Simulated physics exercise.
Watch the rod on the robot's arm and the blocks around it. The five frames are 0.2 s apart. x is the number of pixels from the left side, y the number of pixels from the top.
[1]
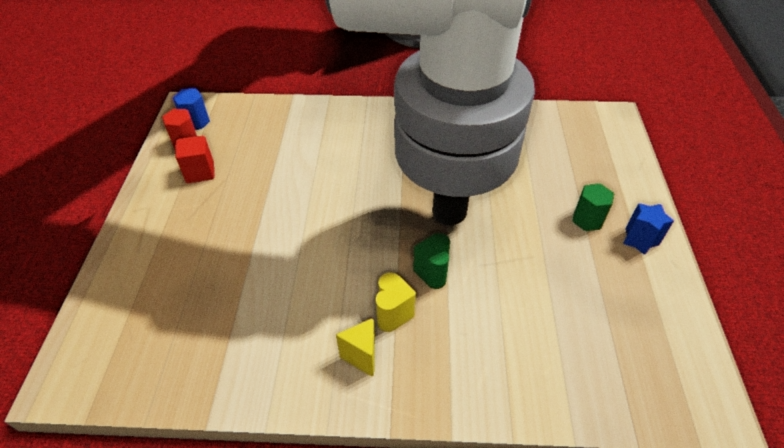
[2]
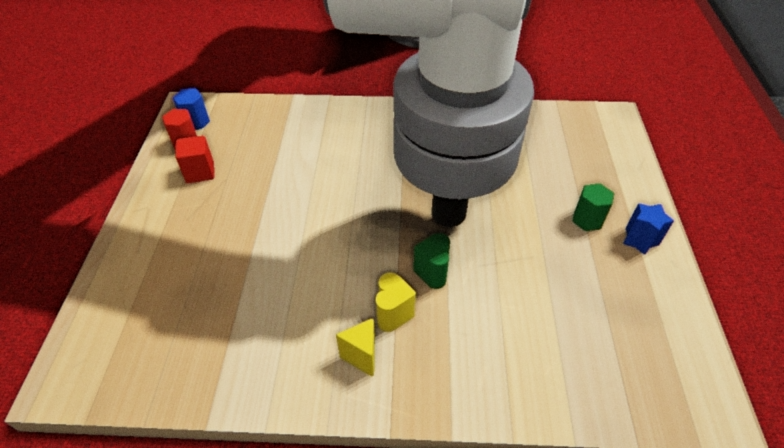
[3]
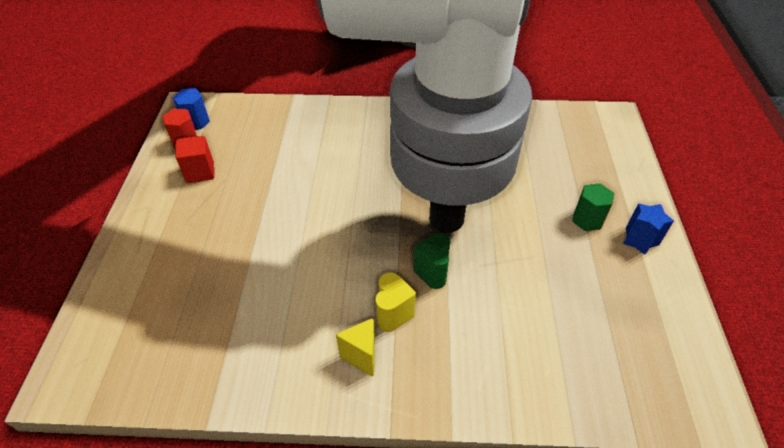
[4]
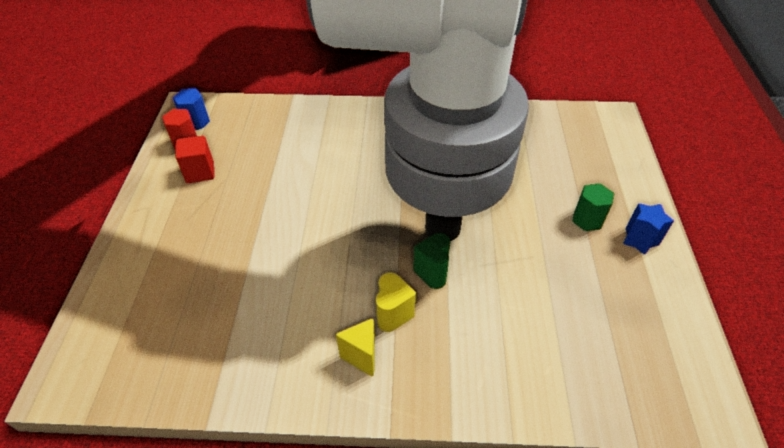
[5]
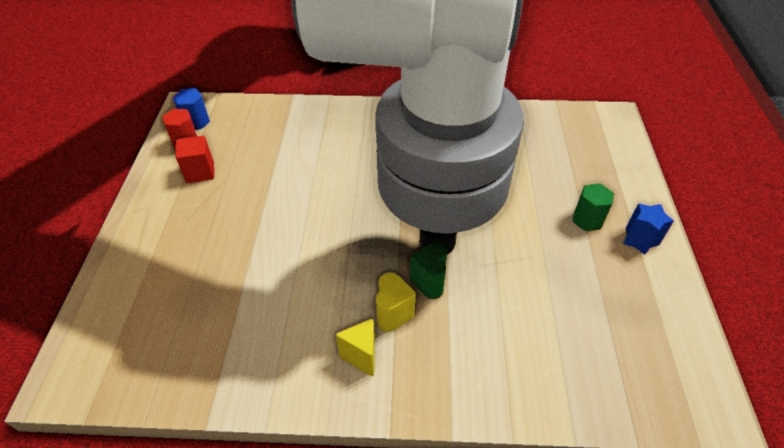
In this clip, a robot arm's black rod moves slowly toward the viewer and slightly left over a wooden board, nudging a green block a little toward the yellow heart beside it, while the other coloured blocks stay still.
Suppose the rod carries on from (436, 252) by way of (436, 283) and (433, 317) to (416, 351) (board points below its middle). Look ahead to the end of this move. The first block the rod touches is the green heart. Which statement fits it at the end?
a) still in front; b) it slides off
a
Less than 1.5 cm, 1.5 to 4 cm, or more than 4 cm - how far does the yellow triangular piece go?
The block winds up within 1.5 cm of where it is now.
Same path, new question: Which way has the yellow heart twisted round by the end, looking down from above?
The sense of turning is clockwise.
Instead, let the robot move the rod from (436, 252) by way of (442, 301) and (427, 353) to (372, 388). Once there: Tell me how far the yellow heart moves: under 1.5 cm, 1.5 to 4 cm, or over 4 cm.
The shift is below 1.5 cm.
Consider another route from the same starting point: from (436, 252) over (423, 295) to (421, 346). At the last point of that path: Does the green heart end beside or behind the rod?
No, I don't think so.
What follows on the original path. One third of the way, rod (437, 275); yellow heart (390, 294), turned 20° clockwise; green heart (424, 291), turned 25° clockwise.
Two thirds of the way, rod (433, 309); yellow heart (388, 296), turned 40° clockwise; green heart (418, 323), turned 70° clockwise.
At the end, rod (416, 343); yellow triangular piece in place; yellow heart (388, 296), turned 40° clockwise; green heart (398, 360), turned 70° clockwise.
